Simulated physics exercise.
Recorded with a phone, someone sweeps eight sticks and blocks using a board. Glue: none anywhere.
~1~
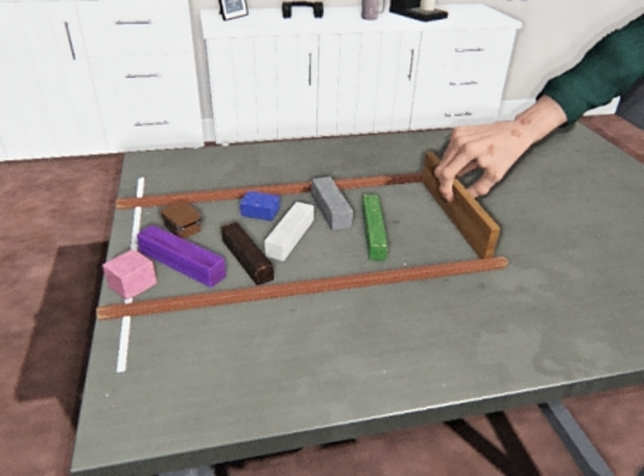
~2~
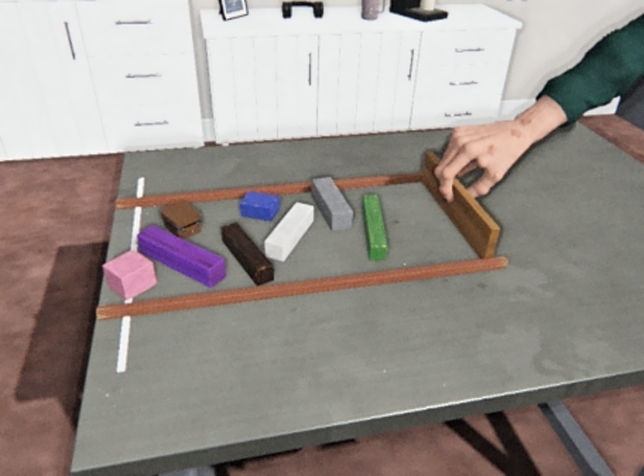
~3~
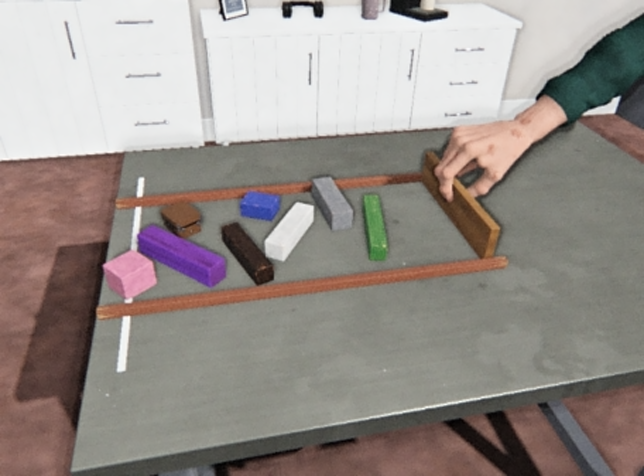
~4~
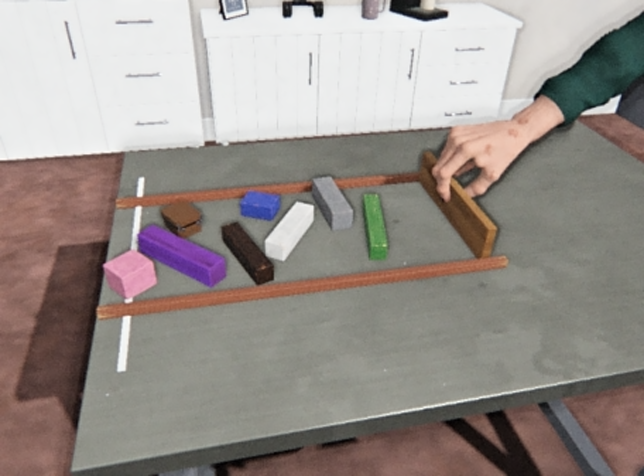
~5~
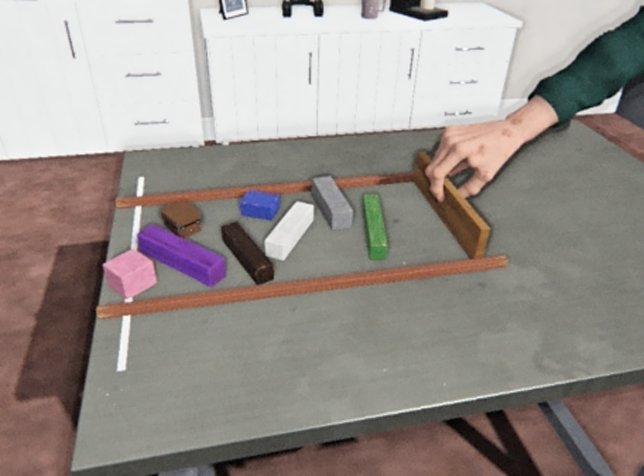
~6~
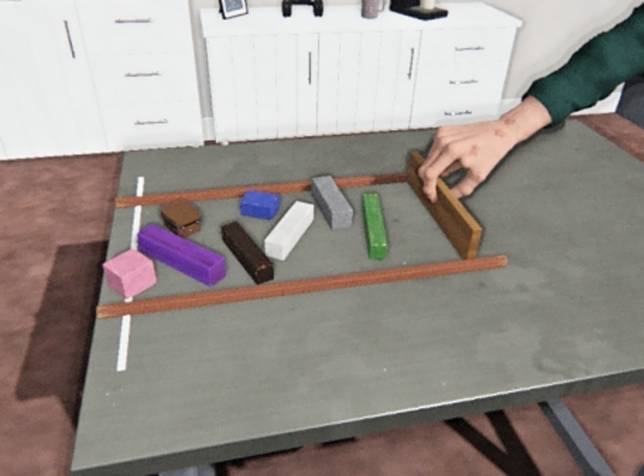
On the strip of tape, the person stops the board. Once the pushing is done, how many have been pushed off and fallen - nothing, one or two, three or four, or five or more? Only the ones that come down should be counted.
By then five or more have fallen.
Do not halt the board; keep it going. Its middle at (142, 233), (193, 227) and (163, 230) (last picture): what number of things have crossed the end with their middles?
That makes 6, 1, 3.
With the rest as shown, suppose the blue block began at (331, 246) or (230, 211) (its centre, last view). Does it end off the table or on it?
Well, in the first try it leaves the top, and in the second it leaves the top.
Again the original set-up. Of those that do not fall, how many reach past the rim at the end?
I count 0 overhanging.
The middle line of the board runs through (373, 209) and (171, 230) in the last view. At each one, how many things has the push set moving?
The first count is 1, and then it's 8.
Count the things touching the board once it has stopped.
1.
Early on, none off yet; pink block at rest near (130, 273); purple stick at rest near (181, 254); brown case at rest near (182, 220).
A while later, none off yet; pink block leaning a little near (86, 288); purple stick travelled about its own width near (110, 270); brown case travelled well along near (111, 223).
Finally, the number that fall off is five or more; lost, grey bar, white bar, blue block, black bar, brown case, purple stick and pink block.
